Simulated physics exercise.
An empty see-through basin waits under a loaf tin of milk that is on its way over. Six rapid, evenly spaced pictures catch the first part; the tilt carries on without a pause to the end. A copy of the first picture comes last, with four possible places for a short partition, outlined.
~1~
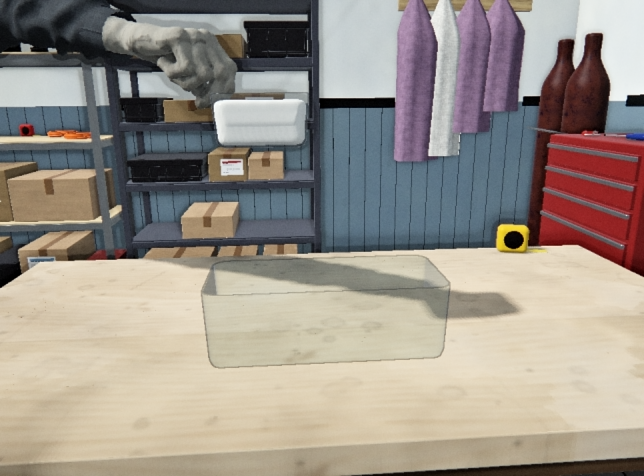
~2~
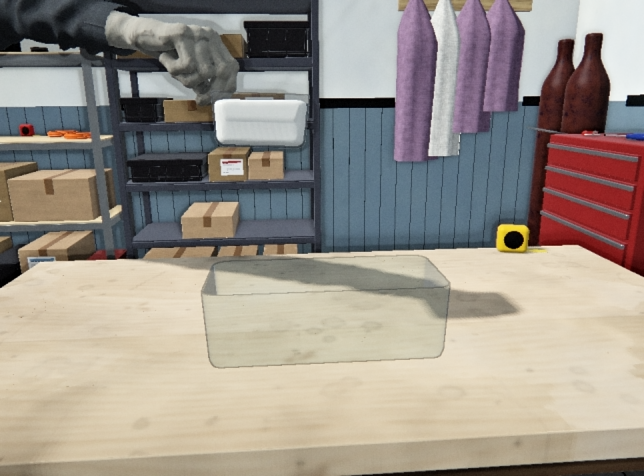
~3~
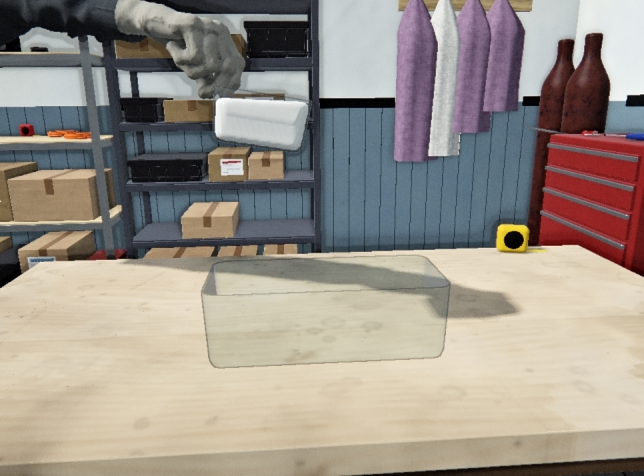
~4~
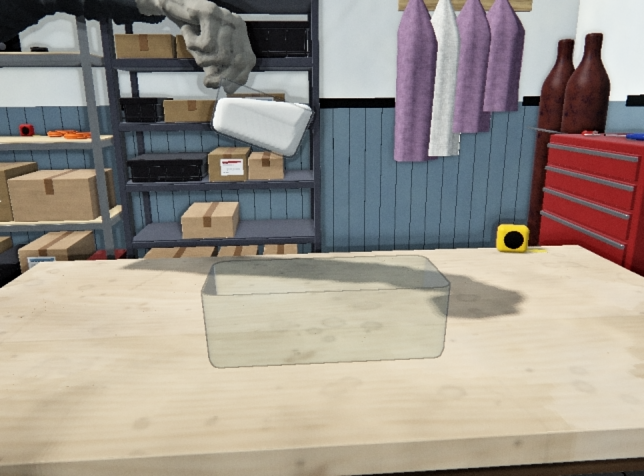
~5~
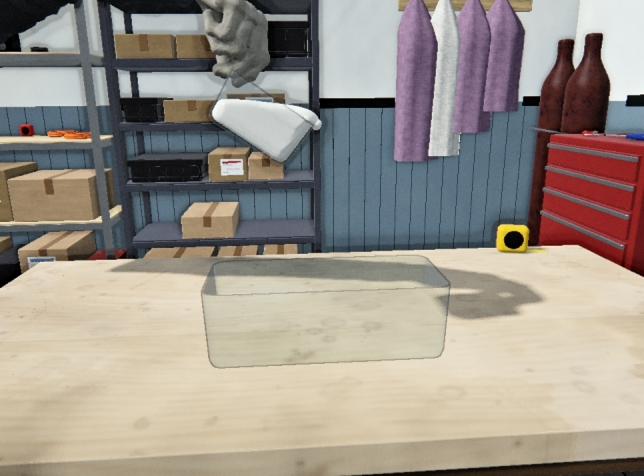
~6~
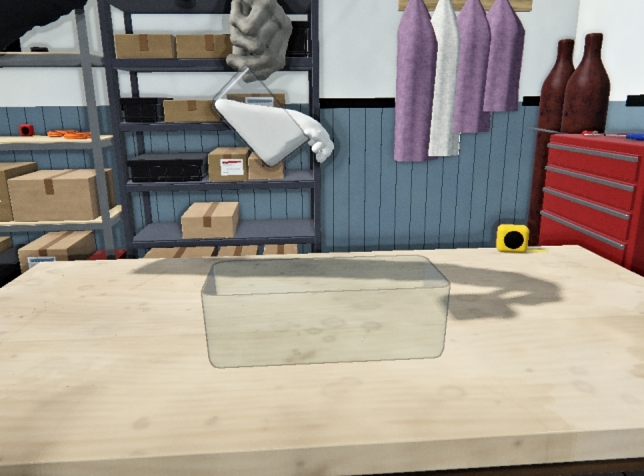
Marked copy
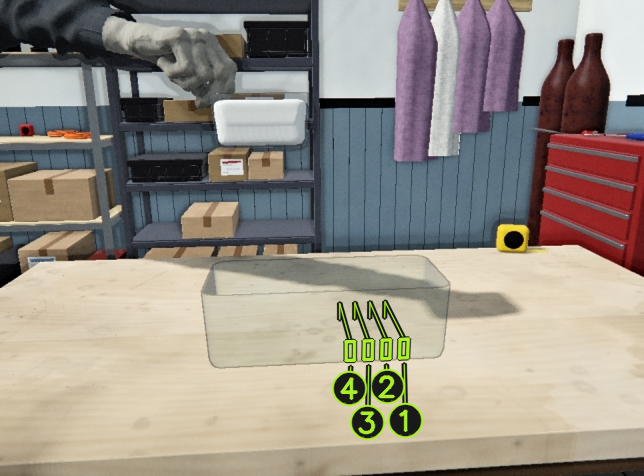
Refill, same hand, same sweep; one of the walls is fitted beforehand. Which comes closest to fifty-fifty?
The answer is position 3.
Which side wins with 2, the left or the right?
The left one.
On the marked copy, 1 at (404, 364); 2 at (386, 365); 3 at (368, 365); 4 at (350, 366).
With 1, about 78 % ends left of the wall and 15 % right of it; 7 % is lost outside.
With 2, about 73 % ends left of the wall and 20 % right of it; 7 % is lost outside.
With 3, about 48 % ends left of the wall and 47 % right of it; 5 % is lost outside.
With 4, about 33 % ends left of the wall and 62 % right of it; 5 % is lost outside.
